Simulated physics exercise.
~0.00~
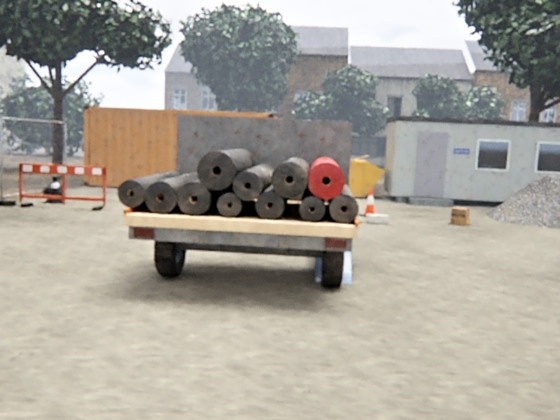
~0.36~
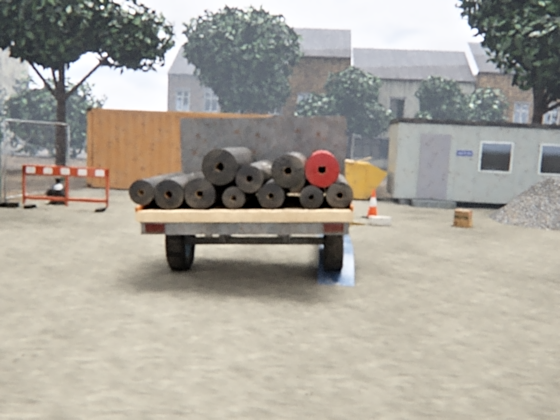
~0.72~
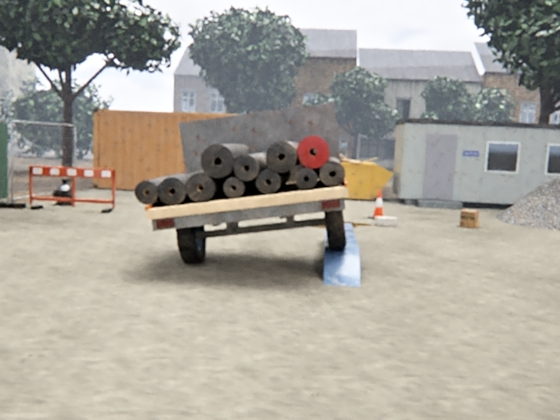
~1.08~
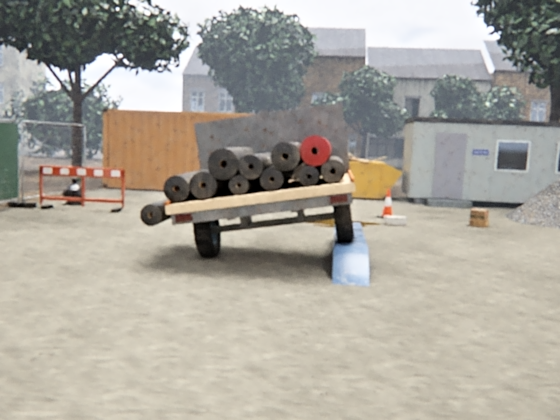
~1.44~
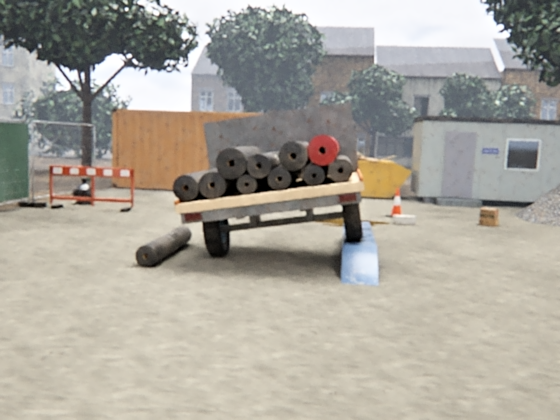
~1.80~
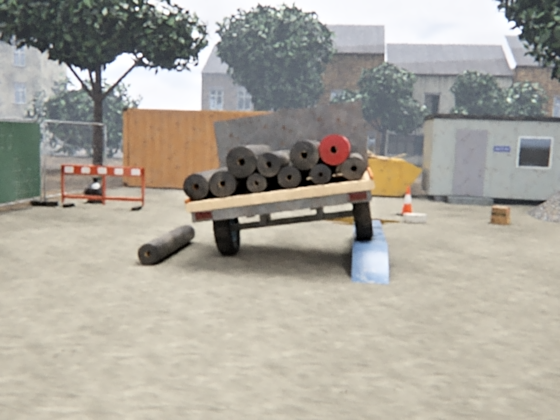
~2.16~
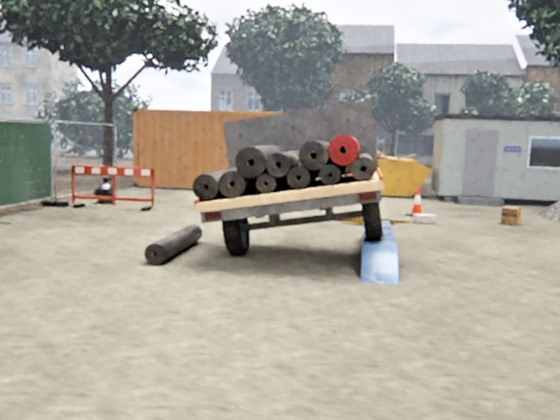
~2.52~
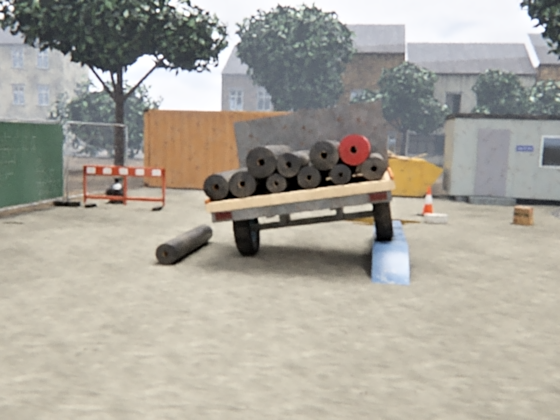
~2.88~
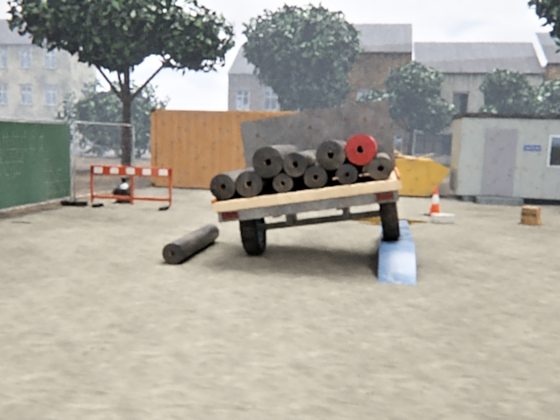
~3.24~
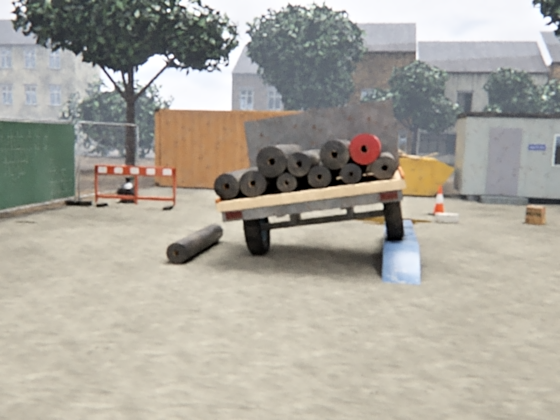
At first, a flatbed trailer stacked with dark rolls and a single red one on the upper right stands level in a gravelly yard, with trees, a hoarding and a cabin behind it. Its right wheel then climbs a pale blue raised strip, and the deck tilts down to the left. The dark roll at the far left slips over the low edge and drops to the ground beside the left wheel. The trailer stays leaning while the view drifts slightly. In the end, the red roll still rests on top of the others, with one dark roll lying on the ground.
